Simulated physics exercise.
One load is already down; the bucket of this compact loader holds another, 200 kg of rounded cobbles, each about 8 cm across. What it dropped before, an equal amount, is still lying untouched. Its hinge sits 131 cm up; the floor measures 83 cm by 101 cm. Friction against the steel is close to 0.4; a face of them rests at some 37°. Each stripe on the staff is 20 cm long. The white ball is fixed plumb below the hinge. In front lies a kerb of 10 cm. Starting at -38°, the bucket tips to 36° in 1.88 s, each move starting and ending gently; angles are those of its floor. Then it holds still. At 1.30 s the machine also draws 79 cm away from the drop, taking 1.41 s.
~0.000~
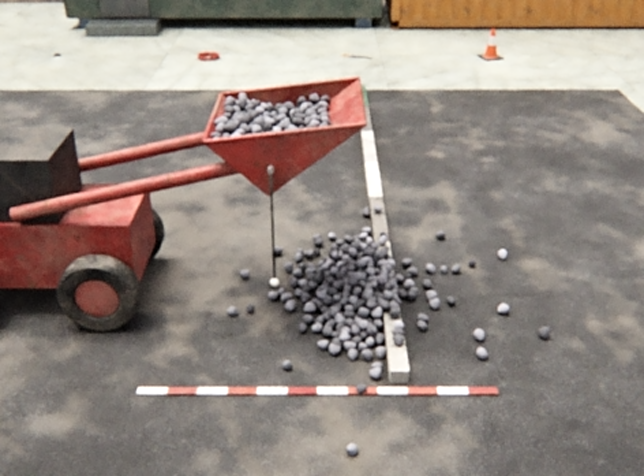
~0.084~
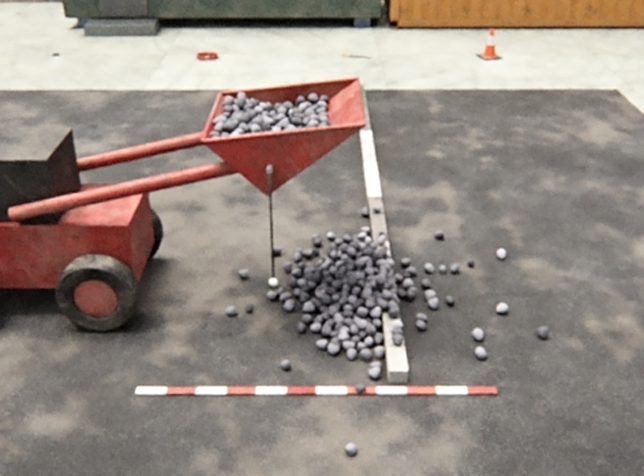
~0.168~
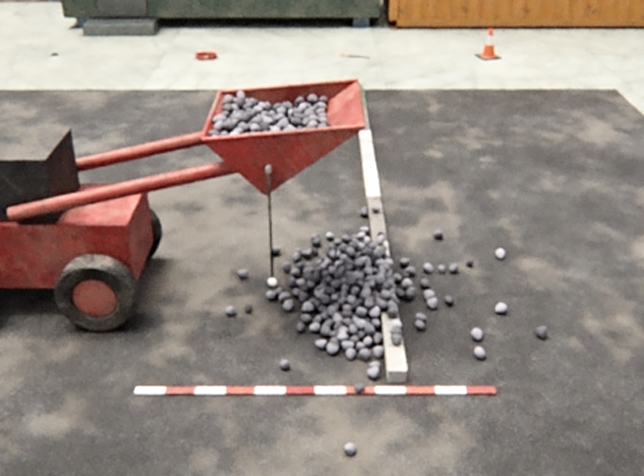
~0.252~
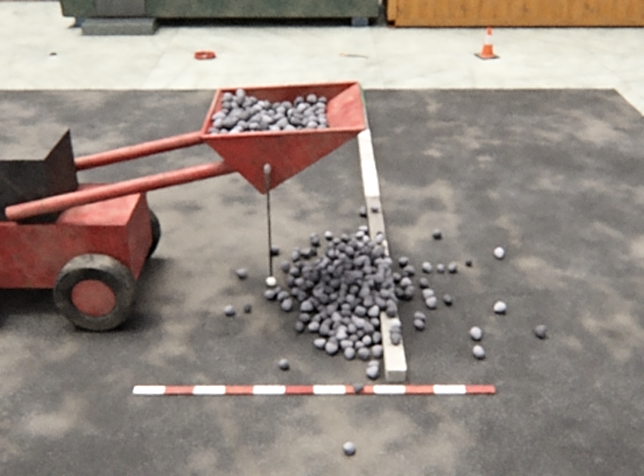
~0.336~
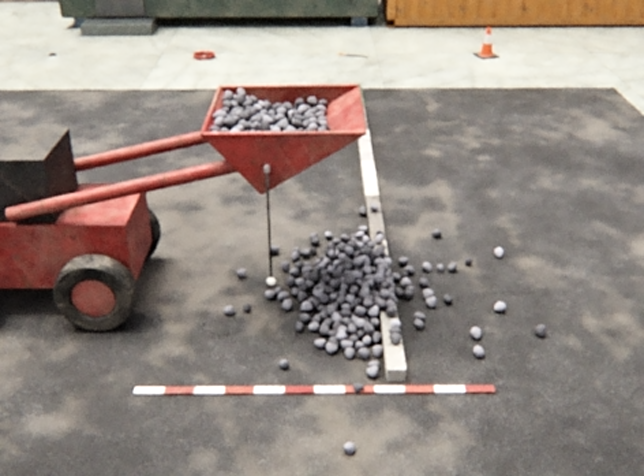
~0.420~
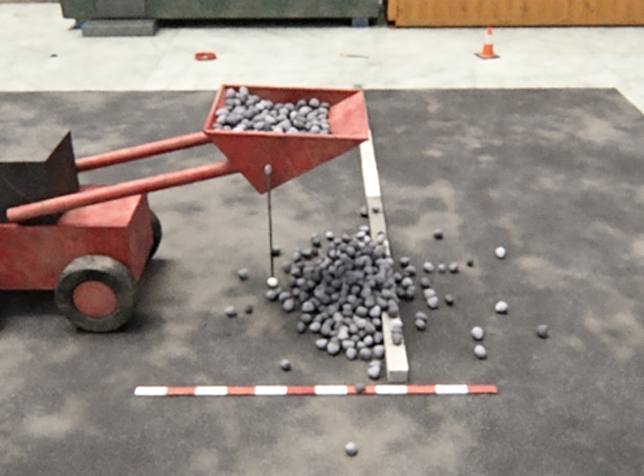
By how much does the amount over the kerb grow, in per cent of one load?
Some 17 per cent is added.
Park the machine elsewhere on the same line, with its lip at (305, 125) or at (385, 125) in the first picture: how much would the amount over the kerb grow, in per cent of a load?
Near 0 per cent from the first place, 30 from the second.
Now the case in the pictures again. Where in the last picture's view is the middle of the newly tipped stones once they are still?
Around (339, 280).
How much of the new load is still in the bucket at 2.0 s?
It holds some 15 per cent.
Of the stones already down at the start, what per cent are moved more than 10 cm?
Roughly 15 per cent of them.
After 1.4 s the floor is at 24°; in per cent of one load, 100 in the bucket, 93 on this side of the kerb, 7 over the kerb; the foremost stones are at (482, 289).
After 2.0 s the floor is at 36°; in per cent of one load, 13 in the bucket, 176 on this side of the kerb, 10 over the kerb; the foremost stones are at (482, 289).
After 3.2 s the floor is at 36°; in per cent of one load, 0 in the bucket, 175 on this side of the kerb, 25 over the kerb; the foremost stones are at (535, 299).
After 5.6 s the floor is at 36°; in per cent of one load, 0 in the bucket, 175 on this side of the kerb, 25 over the kerb; the foremost stones are at (535, 299). Net gain over the kerb, 17.
